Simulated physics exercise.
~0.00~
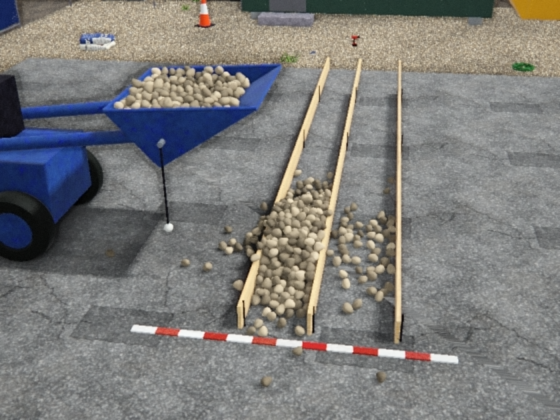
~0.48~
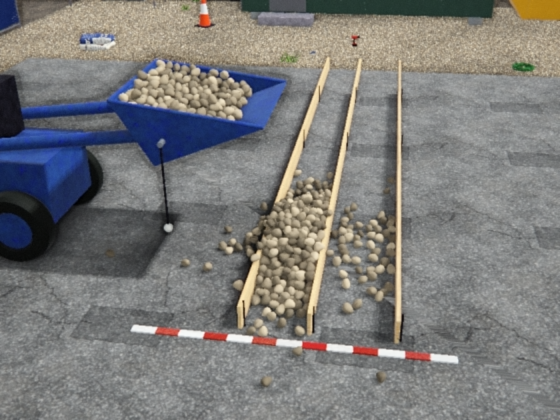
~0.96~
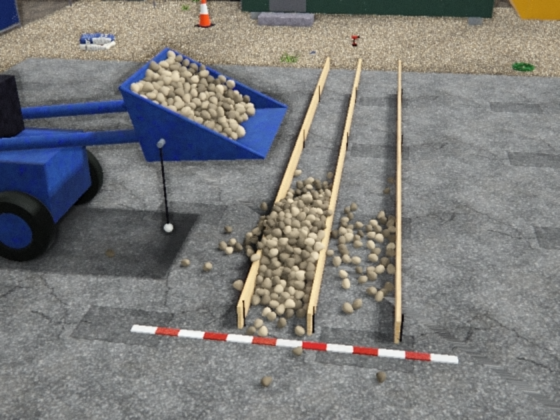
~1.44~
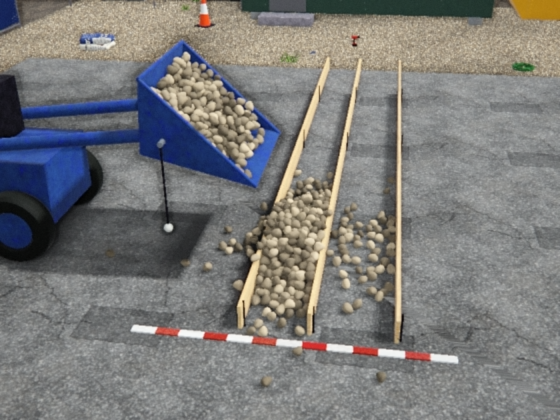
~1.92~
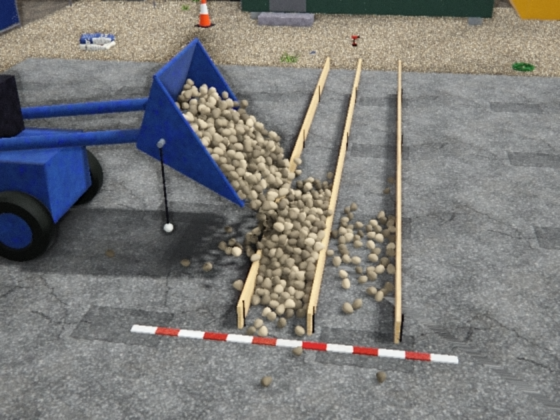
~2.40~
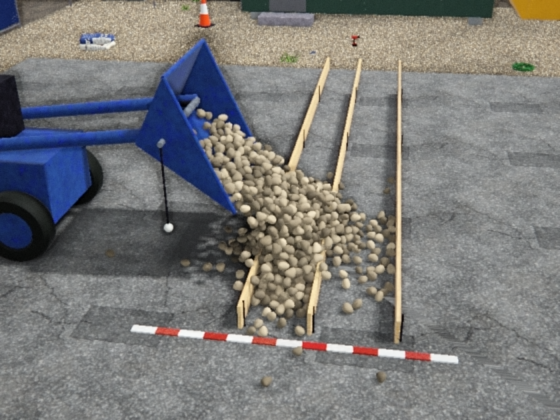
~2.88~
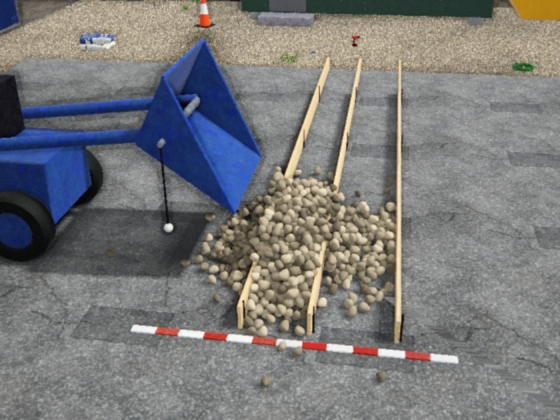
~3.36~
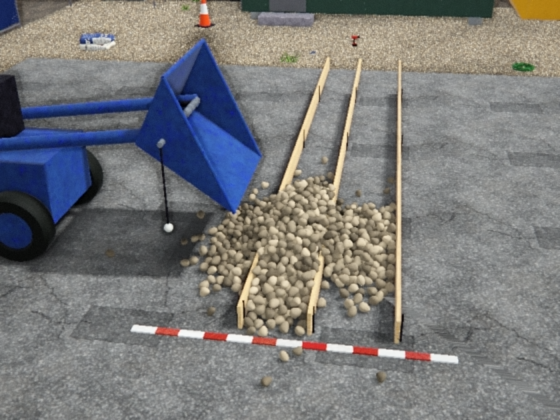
On a grey paved yard, a blue loader tipped its raised bucket of round stones onto an earlier pile lying among three wooden boards, and the stones poured down to the right, burying parts of two boards before settling in a wide heap beside the empty bucket.
